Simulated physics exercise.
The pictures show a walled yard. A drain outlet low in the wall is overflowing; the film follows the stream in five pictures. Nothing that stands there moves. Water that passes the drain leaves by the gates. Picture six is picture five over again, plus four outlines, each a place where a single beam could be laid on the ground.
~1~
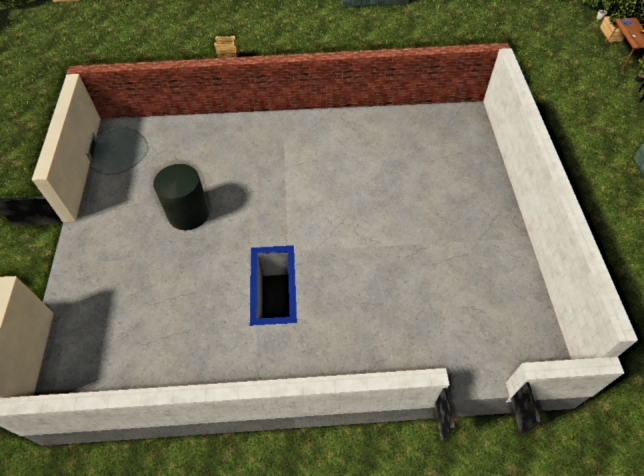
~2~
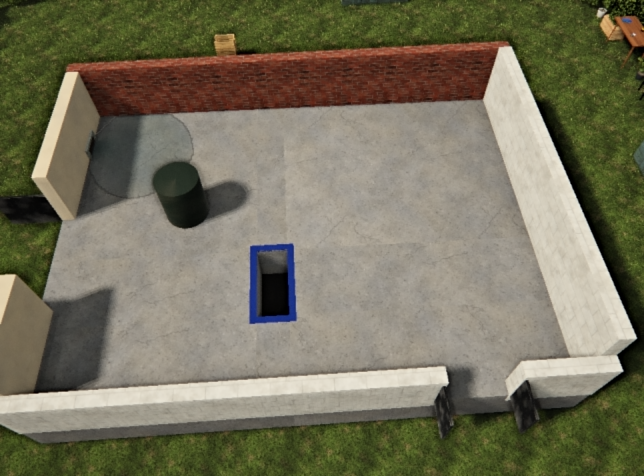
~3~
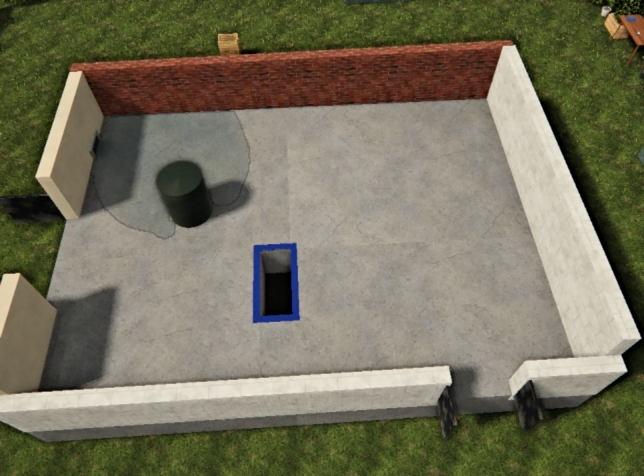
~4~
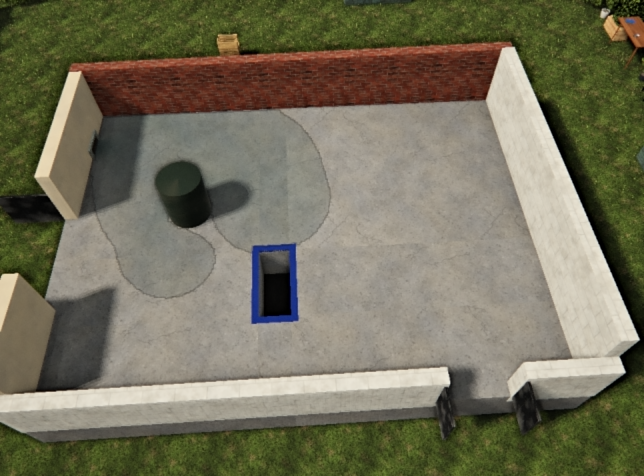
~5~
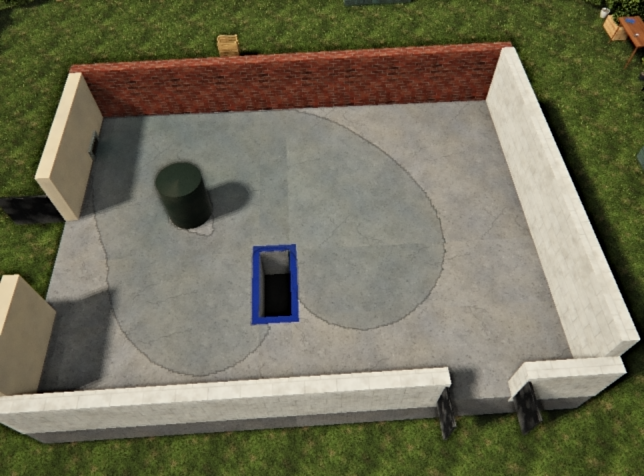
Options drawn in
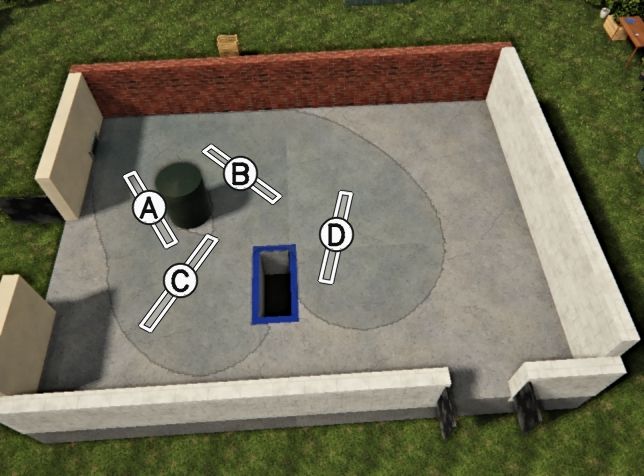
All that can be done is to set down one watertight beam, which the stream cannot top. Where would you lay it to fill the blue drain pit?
Spot D.
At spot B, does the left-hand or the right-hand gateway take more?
More leaves on the right.
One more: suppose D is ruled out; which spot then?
That is spot B.
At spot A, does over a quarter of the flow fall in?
No.
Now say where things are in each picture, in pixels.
In the first frame, outfall at (91, 147); blue drain pit at (273, 284); open gate at (471, 385); open gate at (65, 265); front seen at (141, 144), 2 % of the ground wet; blue drain pit still dry.
In the second frame, front seen at (185, 130), 7 % of the ground wet; blue drain pit still dry.
In the third frame, front seen at (246, 165), 14 % of the ground wet; blue drain pit still dry.
In the fourth frame, front seen at (323, 207), 28 % of the ground wet; blue drain pit still dry.
In the fifth frame, front seen at (429, 282), 50 % of the ground wet; blue drain pit taking water.
On the marked copy, A from (129, 174) to (171, 244); B from (207, 148) to (276, 199); C from (145, 328) to (212, 237); D from (325, 281) to (345, 193).
With A, about 17 % of the stream goes into the blue drain pit, about 77 % out by the gates.
With B, about 28 % of the stream goes into the blue drain pit, about 66 % out by the gates.
With C, about 15 % of the stream goes into the blue drain pit, about 78 % out by the gates.
With D, about 43 % of the stream goes into the blue drain pit, about 53 % out by the gates.
